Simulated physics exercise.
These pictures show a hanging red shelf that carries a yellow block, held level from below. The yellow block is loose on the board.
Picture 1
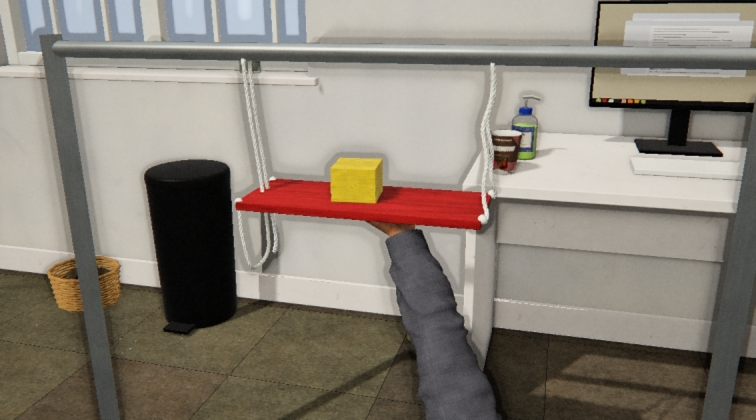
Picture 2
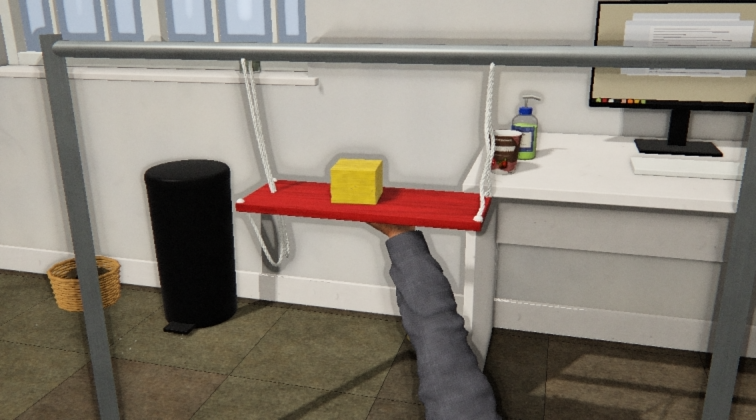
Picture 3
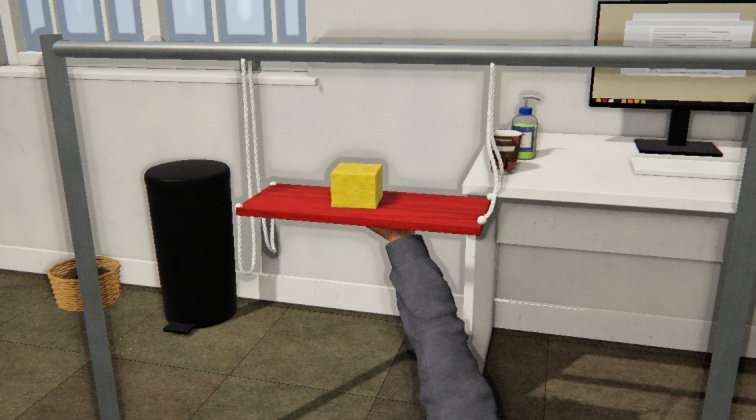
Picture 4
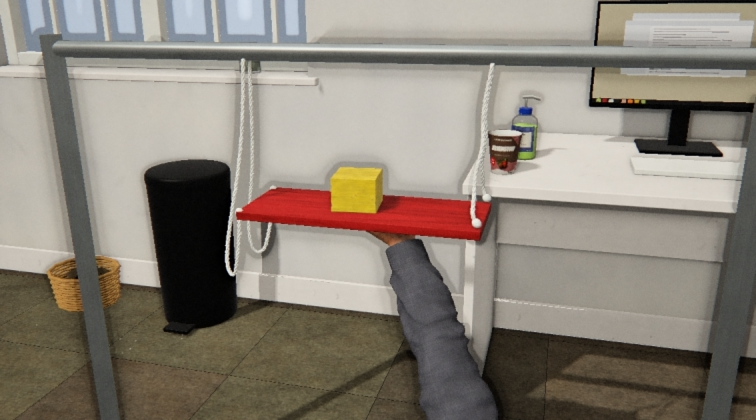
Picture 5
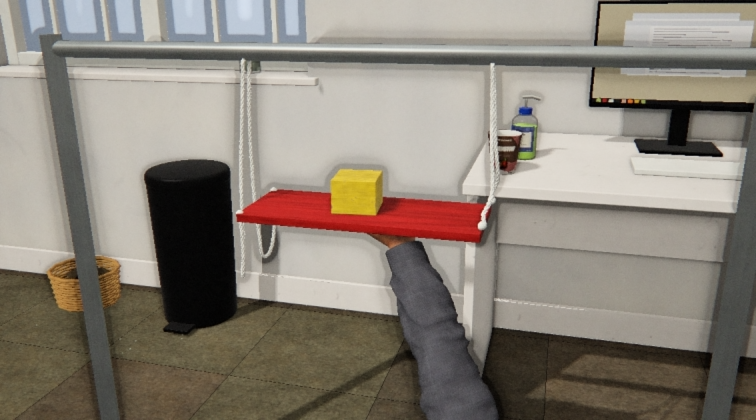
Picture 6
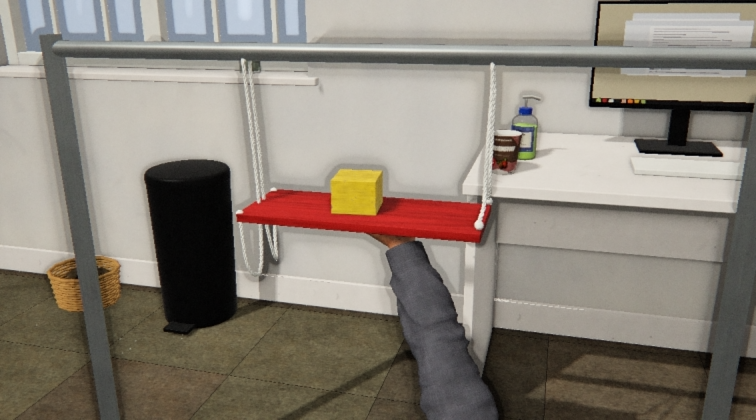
In an office, a hand under a red hanging shelf lowers it slightly with a yellow block on top.
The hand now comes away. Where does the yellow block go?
As it turns out, the yellow block slides off to the left.
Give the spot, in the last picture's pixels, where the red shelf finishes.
At about (394, 287).
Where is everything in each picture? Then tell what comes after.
In the first picture, yellow block (357, 180); red shelf (352, 216).
In the second picture, yellow block (357, 181).
In the third picture, yellow block (357, 186).
In the fourth picture, yellow block (357, 190); red shelf (352, 226).
In the fifth picture, yellow block (358, 192).
In the sixth picture, yellow block (358, 192); red shelf (352, 228); left shoelaces slack, hanging in a loop; right shoelaces almost straight.
Then, 0.62 s after the last picture, board tipped 36° down to the left; block falling near (240, 401).
Then, 1.24 s after the last picture, board tipped 43° down to the left; block on the floor.
At rest, board tipped 40° down to the left; block on the floor. The yellow block falls from the left end.
